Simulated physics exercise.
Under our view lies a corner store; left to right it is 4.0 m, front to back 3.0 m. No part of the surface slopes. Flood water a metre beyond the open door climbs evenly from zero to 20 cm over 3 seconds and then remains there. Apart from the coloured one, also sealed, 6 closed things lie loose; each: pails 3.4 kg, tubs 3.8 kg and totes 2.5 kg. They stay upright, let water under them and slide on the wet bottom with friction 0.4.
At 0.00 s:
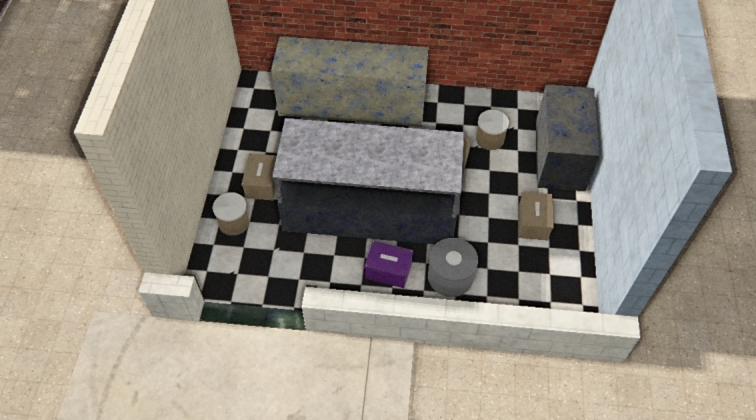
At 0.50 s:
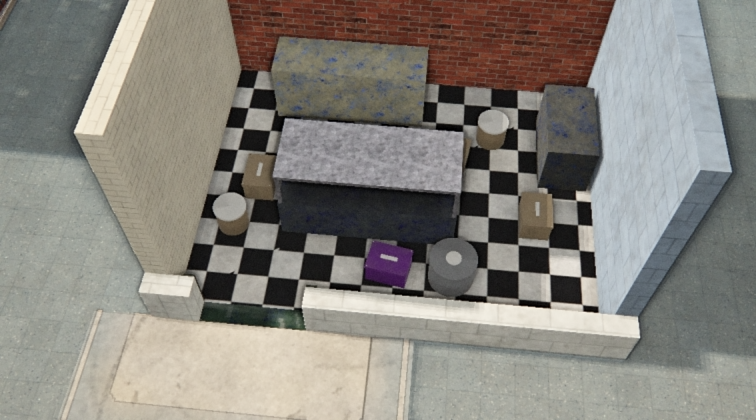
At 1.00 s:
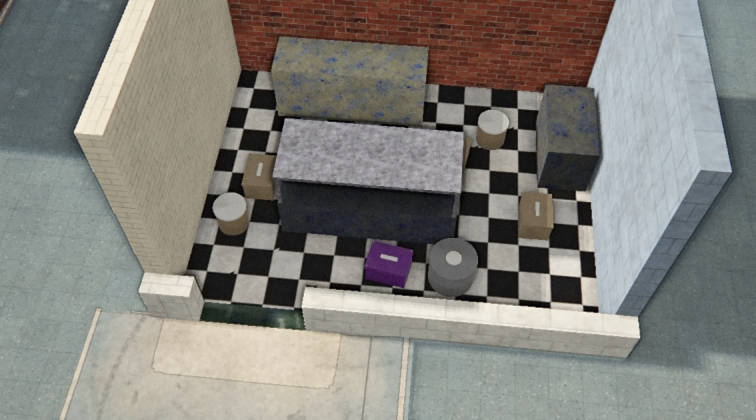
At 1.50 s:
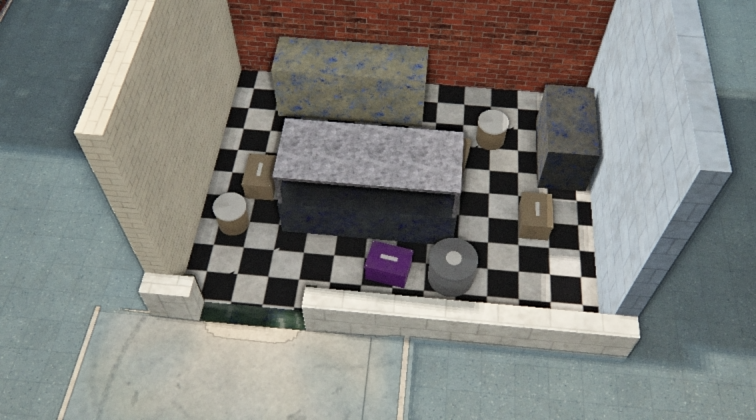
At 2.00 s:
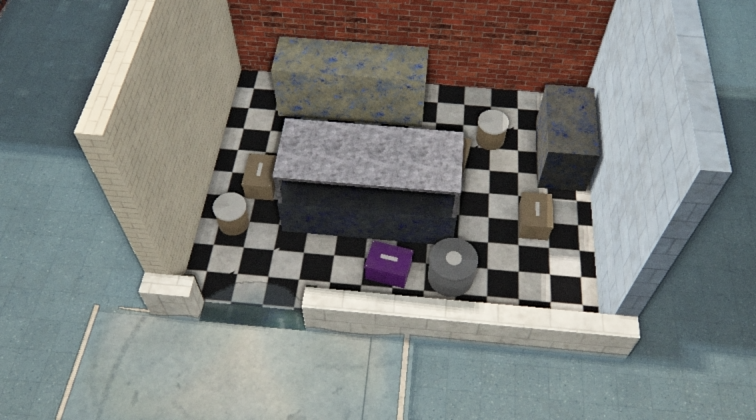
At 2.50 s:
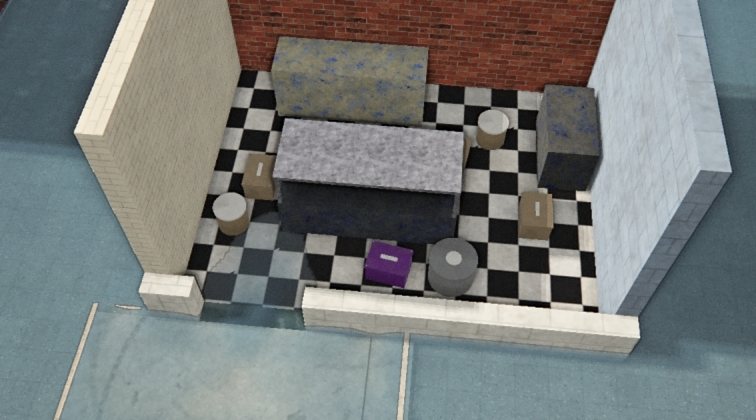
A small walled store with a checkered floor, counters, tubs and boxes stayed still while water spread over the ground outside, then crept through the front gap onto the tiles at the left.
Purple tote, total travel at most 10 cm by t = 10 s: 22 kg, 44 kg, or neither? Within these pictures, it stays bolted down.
22 kg.
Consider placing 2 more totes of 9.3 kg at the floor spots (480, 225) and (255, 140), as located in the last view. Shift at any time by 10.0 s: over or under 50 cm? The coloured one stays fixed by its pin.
In order: Within the mark, above the mark.
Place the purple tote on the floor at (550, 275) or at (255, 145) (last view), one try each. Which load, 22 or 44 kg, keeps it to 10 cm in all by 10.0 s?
Any load; heavier load only.
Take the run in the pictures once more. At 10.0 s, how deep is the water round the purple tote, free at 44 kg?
8 cm, roughly.
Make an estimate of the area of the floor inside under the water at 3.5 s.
2.5 m2.
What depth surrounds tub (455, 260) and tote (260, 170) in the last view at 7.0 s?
I'd estimate 5 cm for the first and 15 cm for the second.
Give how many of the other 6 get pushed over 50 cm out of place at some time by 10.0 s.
6.
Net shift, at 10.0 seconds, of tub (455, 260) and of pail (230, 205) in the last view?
120 cm and 300 cm respectively.
After 3.5 s the purple tote would be 0 cm from its start with 22 kg and 0 cm from its start with 44 kg; 2 cm of water round it then.
After 4.5 s the purple tote would be 0 cm from its start with 22 kg and 0 cm from its start with 44 kg; 6 cm of water round it then.
After 7.0 s the purple tote would be 0 cm from its start with 22 kg and 0 cm from its start with 44 kg; 7 cm of water round it then.
After 10.0 s the purple tote would be 0 cm from its start with 22 kg and 0 cm from its start with 44 kg; 8 cm of water round it then.
